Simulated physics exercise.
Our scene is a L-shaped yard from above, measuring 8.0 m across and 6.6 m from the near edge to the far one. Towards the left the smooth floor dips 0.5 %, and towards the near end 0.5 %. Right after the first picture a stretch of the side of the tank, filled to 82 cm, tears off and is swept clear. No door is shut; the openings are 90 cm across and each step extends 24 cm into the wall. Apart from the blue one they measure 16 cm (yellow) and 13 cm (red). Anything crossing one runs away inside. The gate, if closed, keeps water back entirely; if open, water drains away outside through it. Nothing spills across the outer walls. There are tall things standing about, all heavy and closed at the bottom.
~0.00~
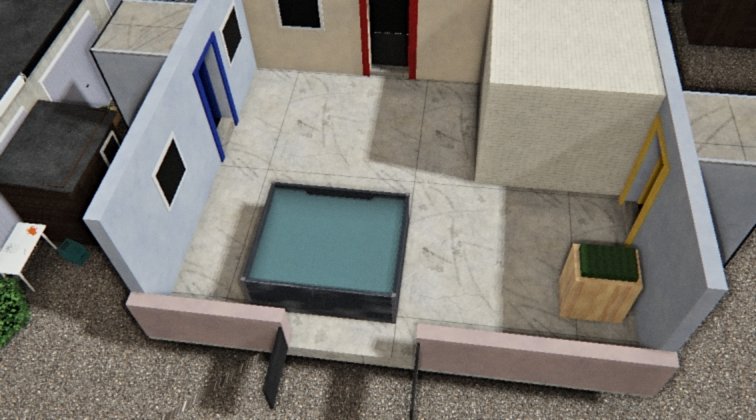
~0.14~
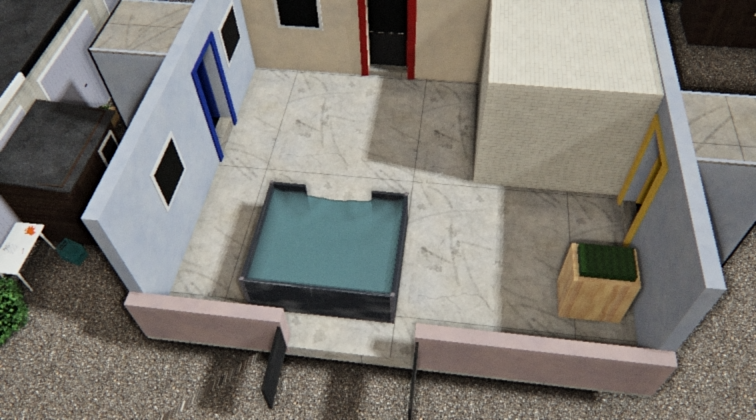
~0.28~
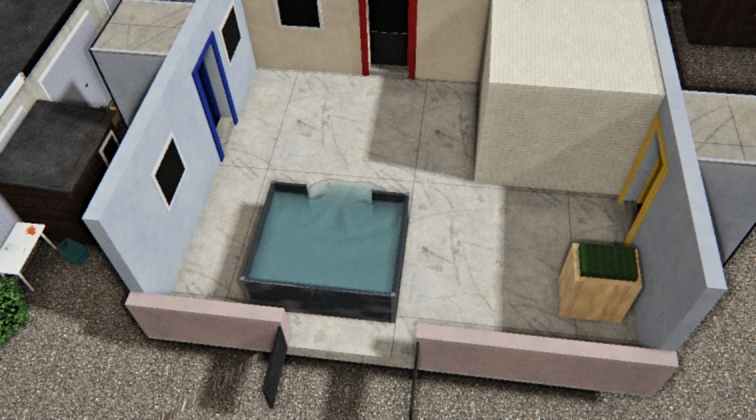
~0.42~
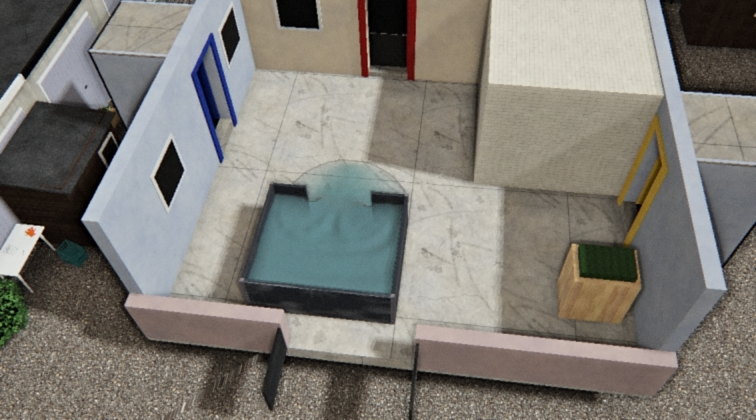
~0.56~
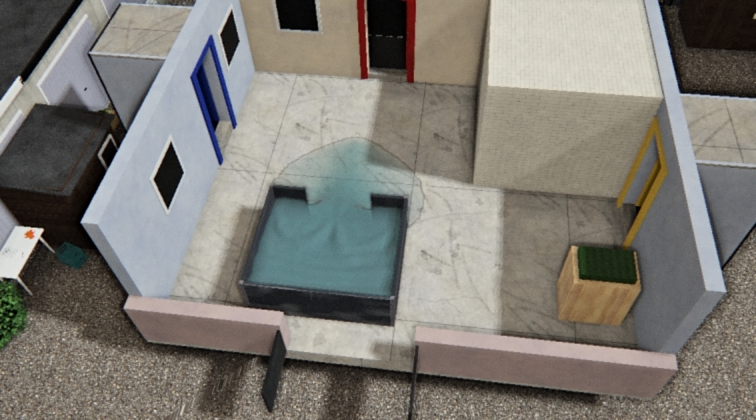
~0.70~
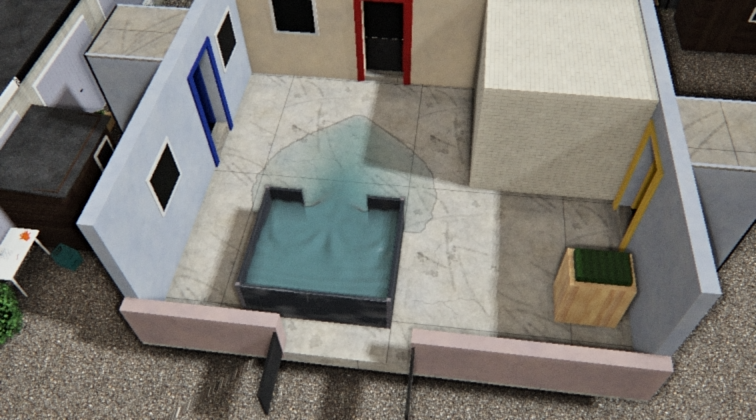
In a walled yard seen from above, part of the far side of a dark tank gave way, and blue-green water poured through the gap and fanned out across the pale tiled floor.
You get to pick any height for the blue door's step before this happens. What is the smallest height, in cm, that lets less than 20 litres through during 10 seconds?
About 11.5 cm.
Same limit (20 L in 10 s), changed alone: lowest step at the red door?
At red, about 25 cm.
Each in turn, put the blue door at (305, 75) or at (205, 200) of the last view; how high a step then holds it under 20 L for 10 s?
22 and 5.5 cm.
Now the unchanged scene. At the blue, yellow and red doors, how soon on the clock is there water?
Blue 1.4 s, yellow not within the 10 s, red 1.0 s.
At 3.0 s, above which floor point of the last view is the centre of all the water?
(339, 182).
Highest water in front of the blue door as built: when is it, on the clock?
That happens close to 5.0 s on the clock.
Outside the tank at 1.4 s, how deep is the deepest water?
48 cm.
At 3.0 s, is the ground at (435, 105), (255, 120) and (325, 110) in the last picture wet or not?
Point by point: Soaked, then soaked, then soaked.
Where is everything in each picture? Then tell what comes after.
The first picture shows still water, 82 cm deep, in the tank at (330, 238); the blue door at (219, 106) is dry.
In the second picture, water pours out on the far side and has run 0.3 m, to a hidden place; about 12 cm deep outside, 82 cm at the back.
In the third picture, the front is at (327, 183), 0.9 m from the gap on the far side; 1.2 m2 of floor is wet, 82 cm left at the back.
In the fourth picture, water pours out on the far side and has run 1.5 m, to (343, 163); about 10 cm deep outside, 81 cm at the back.
In the fifth picture, water pours out on the far side and has run 2.2 m, to (354, 140); about 6 cm deep outside, 73 cm at the back.
In the sixth picture, the front is at (356, 118), 2.9 m from the gap on the far side; 7.0 m2 of floor is wet, 69 cm left at the back; 1.2 m in a straight line remain to the blue door at (213, 111).
After 1.4 s water covers 40 % of the floor, deepest (48 cm) near (337, 221); 1 cm at the blue door, 0 litres in over its 26 cm step.
After 3.0 s water covers 45 % of the floor, deepest (34 cm) near (297, 79); 8 cm at the blue door, 0 litres in over its 26 cm step.
After 10.0 s water covers 90 % of the floor, deepest (20 cm) near (239, 295); 13 cm at the blue door, 0 litres in over its 26 cm step.
At the blue door as built, the water arrived by 1.4 s and peaked near 15 cm at 5.2 s.
With a step of 10.5 cm, 31 litres would have come in within the 10 s; with 12.5 cm, 11 litres. So under 20 litres takes about 11.5 cm.
